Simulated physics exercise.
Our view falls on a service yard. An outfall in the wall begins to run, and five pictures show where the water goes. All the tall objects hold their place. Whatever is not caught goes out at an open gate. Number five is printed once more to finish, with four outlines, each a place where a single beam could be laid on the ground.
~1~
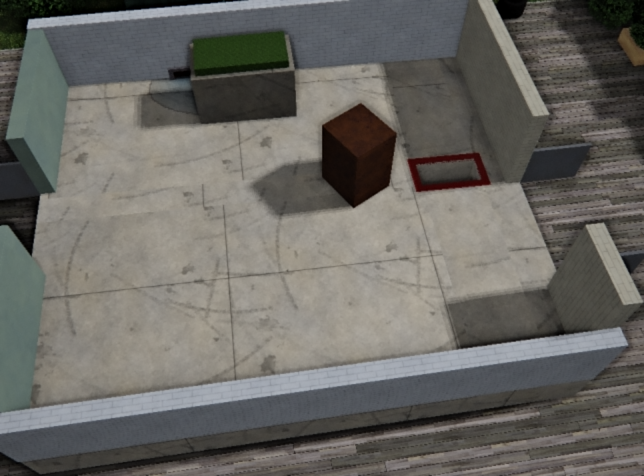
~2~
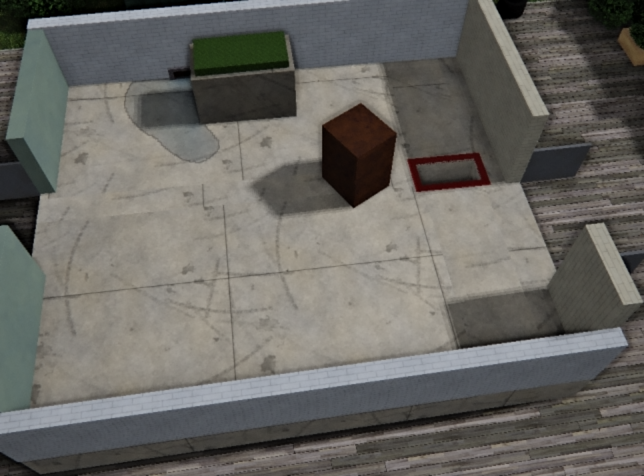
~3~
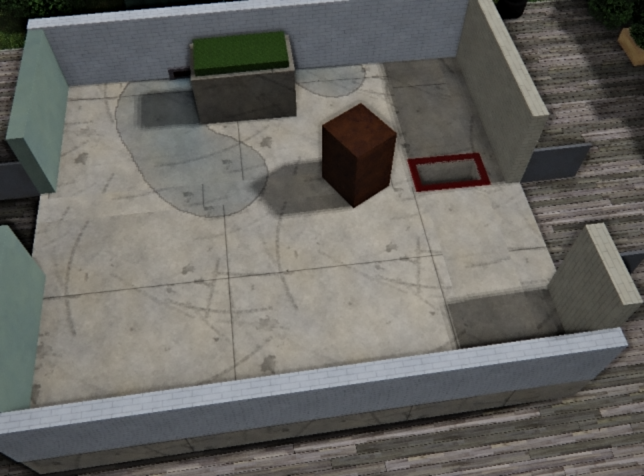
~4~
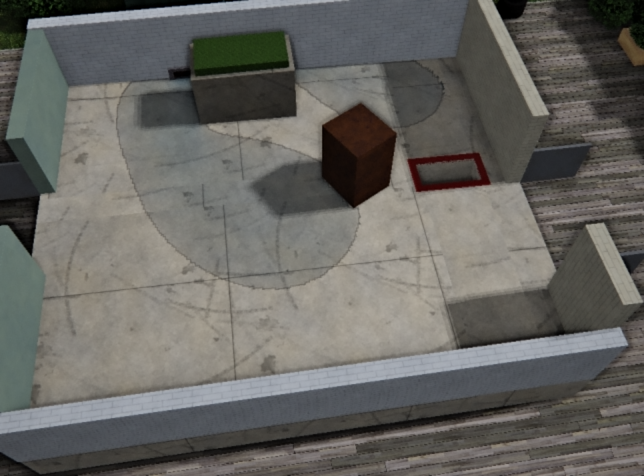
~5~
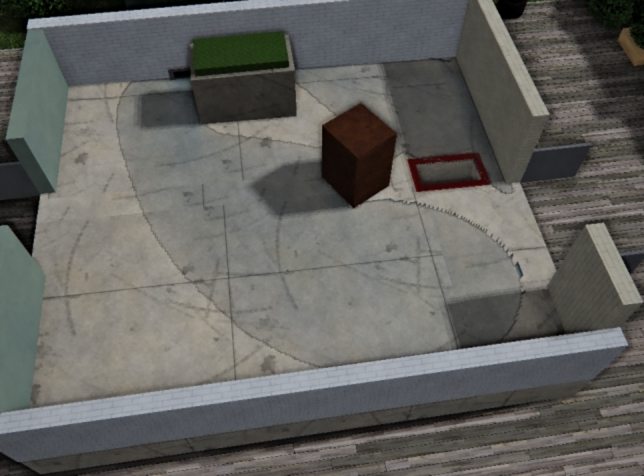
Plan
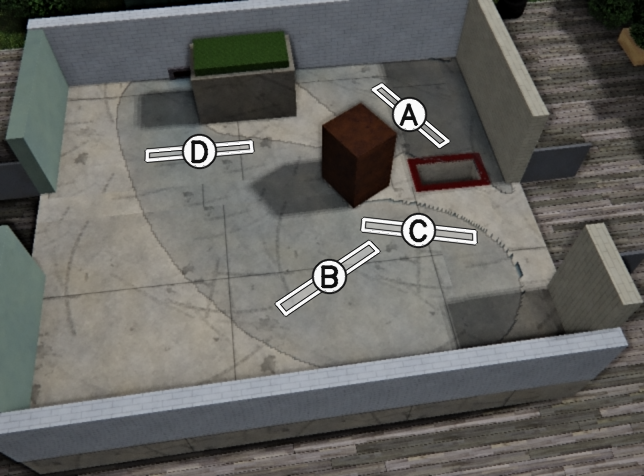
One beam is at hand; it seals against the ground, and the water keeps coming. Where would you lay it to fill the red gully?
D is best.
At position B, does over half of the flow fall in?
No, it does not.
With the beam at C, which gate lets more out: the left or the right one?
The right one.
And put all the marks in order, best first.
D, B, A, C.
On the marked copy, A from (377, 87) to (443, 143); B from (281, 308) to (373, 246); C from (363, 224) to (474, 237); D from (147, 155) to (251, 146).
For position A, about 14 % of the stream runs into the red gully, about 86 % out by the gates.
For position B, about 21 % of the stream runs into the red gully, about 79 % out by the gates.
For position C, about 10 % of the stream runs into the red gully, about 90 % out by the gates.
For position D, about 38 % of the stream runs into the red gully, about 61 % out by the gates.
